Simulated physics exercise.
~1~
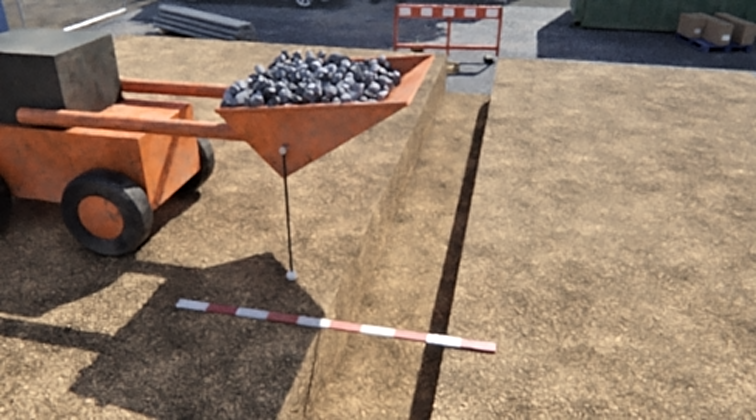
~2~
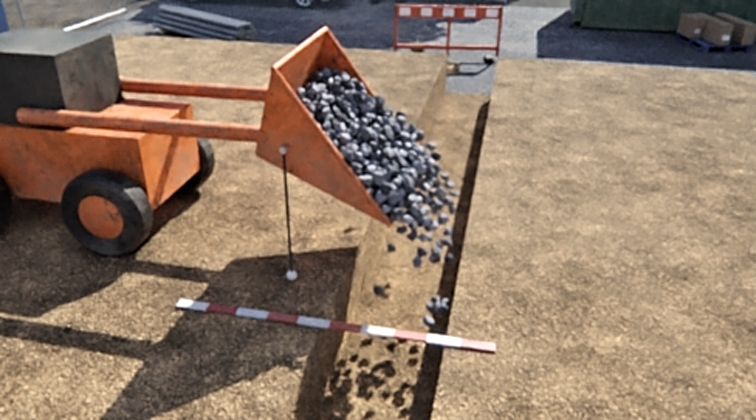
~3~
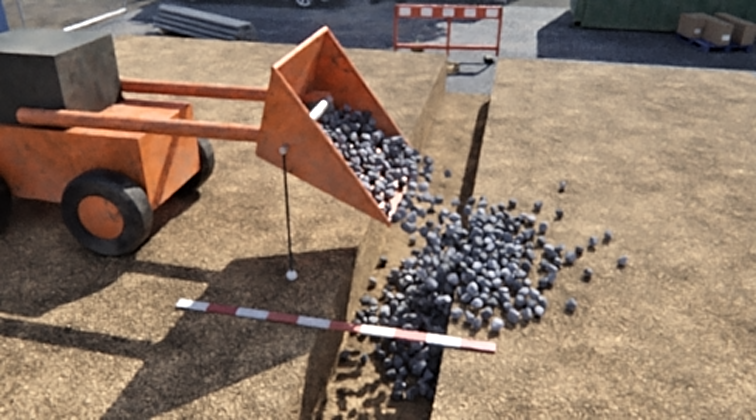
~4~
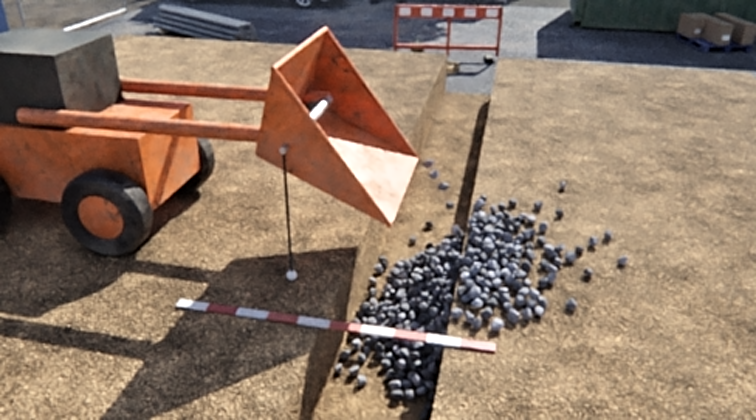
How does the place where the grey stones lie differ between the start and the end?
At the start the stones are heaped in the raised orange bucket. By the end they lie lower and further right, mostly in the trench, with some scattered on the ground beyond it.
